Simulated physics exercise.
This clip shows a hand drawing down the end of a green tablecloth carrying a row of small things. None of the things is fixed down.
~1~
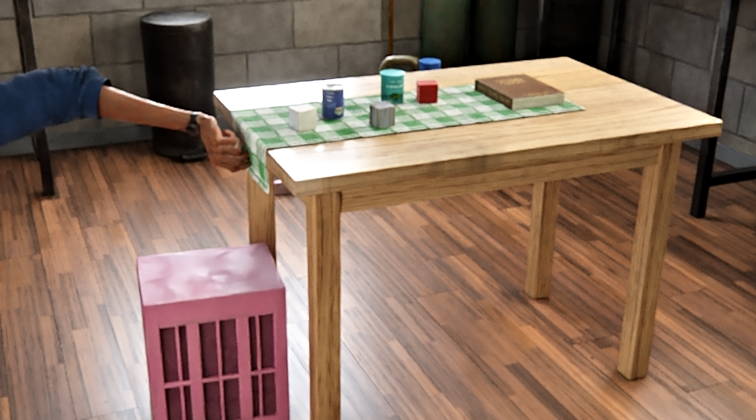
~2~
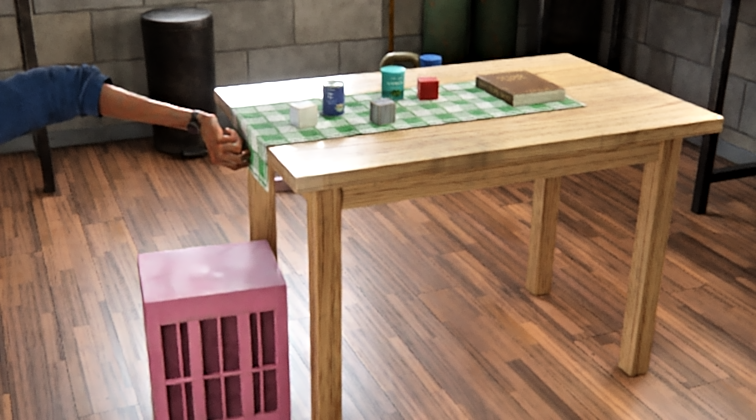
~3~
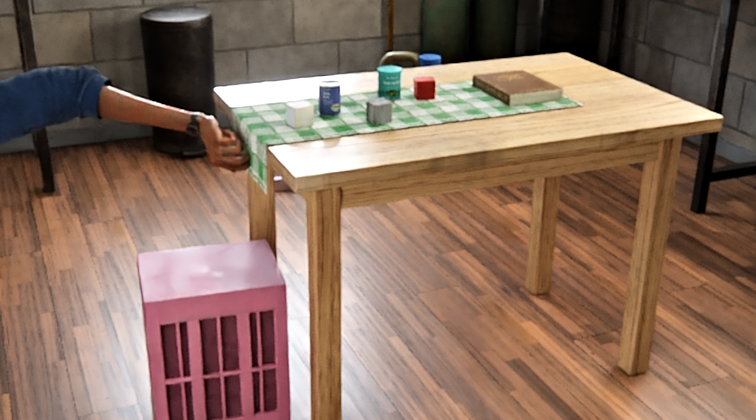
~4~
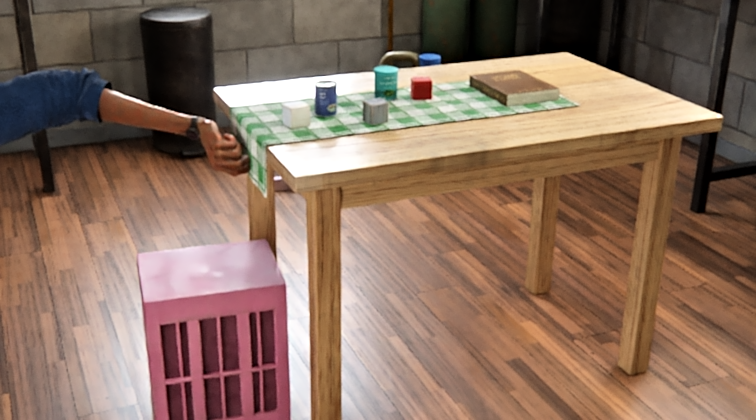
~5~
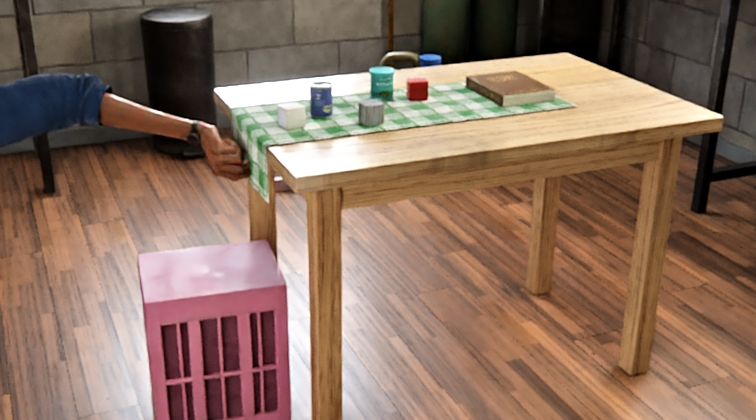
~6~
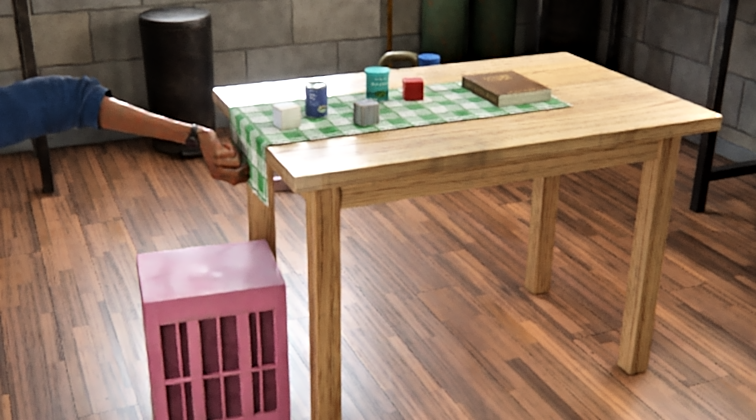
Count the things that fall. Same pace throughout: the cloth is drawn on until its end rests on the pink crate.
Well, the number that leaves the top comes to exactly two there.
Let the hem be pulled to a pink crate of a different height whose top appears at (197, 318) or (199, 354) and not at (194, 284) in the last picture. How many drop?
Over the edge: 3, then 4.
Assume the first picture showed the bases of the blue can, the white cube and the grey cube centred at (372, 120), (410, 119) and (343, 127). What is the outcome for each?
The blue can is still on top, the white cube is still on top and the grey cube is off the top.
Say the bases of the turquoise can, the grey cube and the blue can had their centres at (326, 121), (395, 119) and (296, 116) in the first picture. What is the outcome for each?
Short version: Turquoise can drops, grey cube stays, blue can drops.
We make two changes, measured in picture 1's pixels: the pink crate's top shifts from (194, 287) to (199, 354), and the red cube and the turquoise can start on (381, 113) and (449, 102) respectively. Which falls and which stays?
The red cube does not stay aboard, and the turquoise can stays aboard.
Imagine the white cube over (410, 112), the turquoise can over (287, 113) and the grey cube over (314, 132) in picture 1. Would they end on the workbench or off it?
Each in turn: The white cube stays aloft, the turquoise can goes down, the grey cube goes down.
Early on, hem near (249, 203); all still up.
Midway, hem near (249, 231); white cube gone.
Near the end, hem on the crate; white cube and blue can gone.
Finally, hem on the crate; white cube and blue can gone. The answer is two.
